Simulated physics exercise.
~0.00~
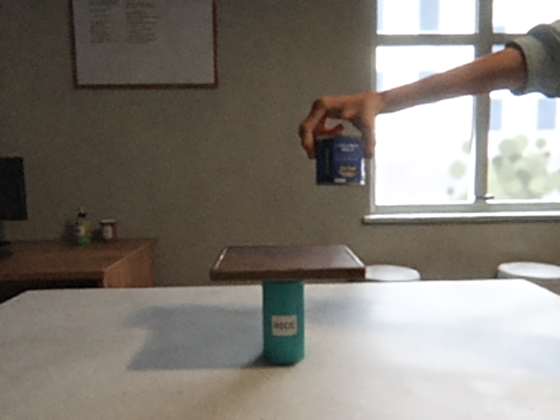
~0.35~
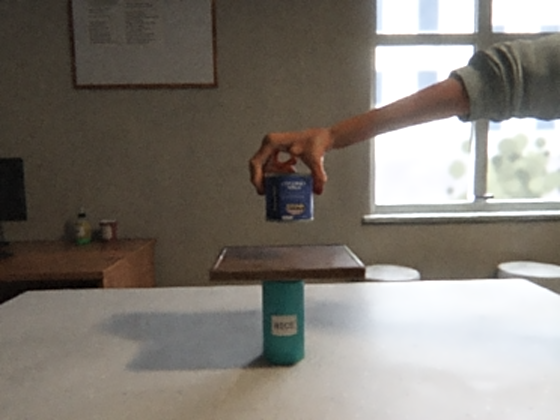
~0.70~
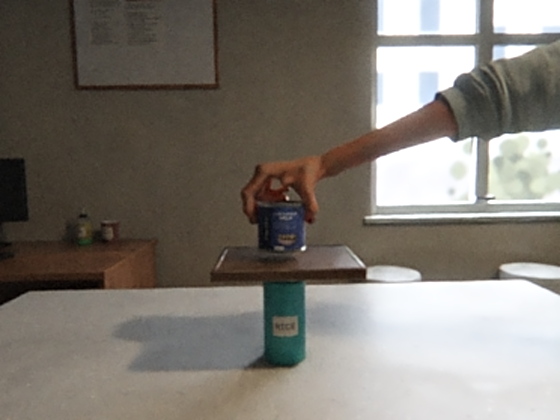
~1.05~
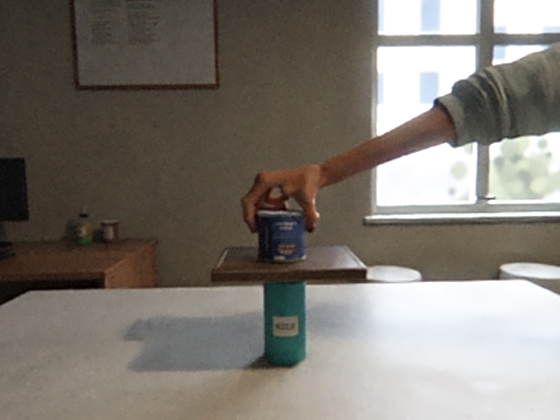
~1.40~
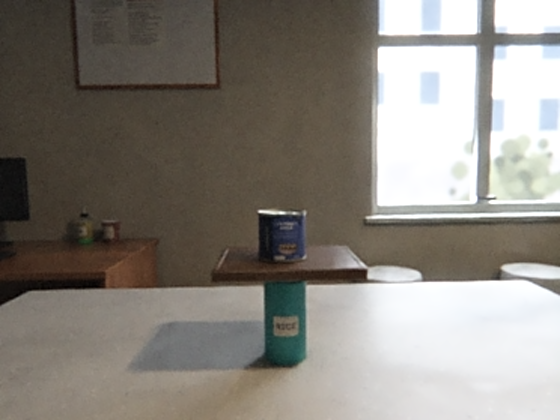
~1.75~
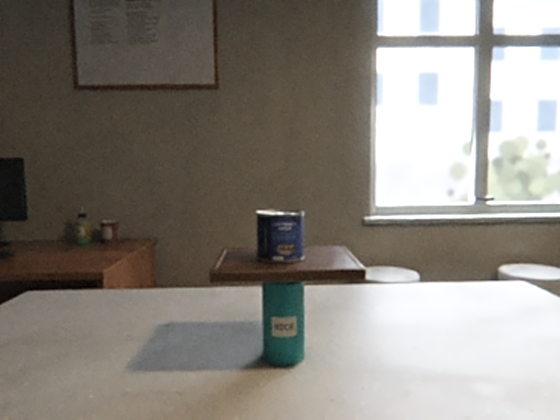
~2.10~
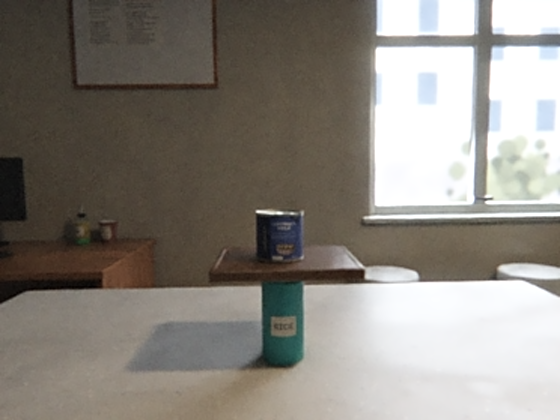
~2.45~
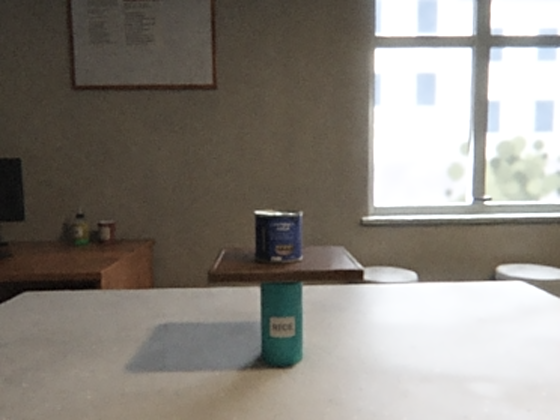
Hand lowering a blue tin leftward onto a brown lid atop a turquoise jar, then letting go and withdrawing, the stack standing steady.
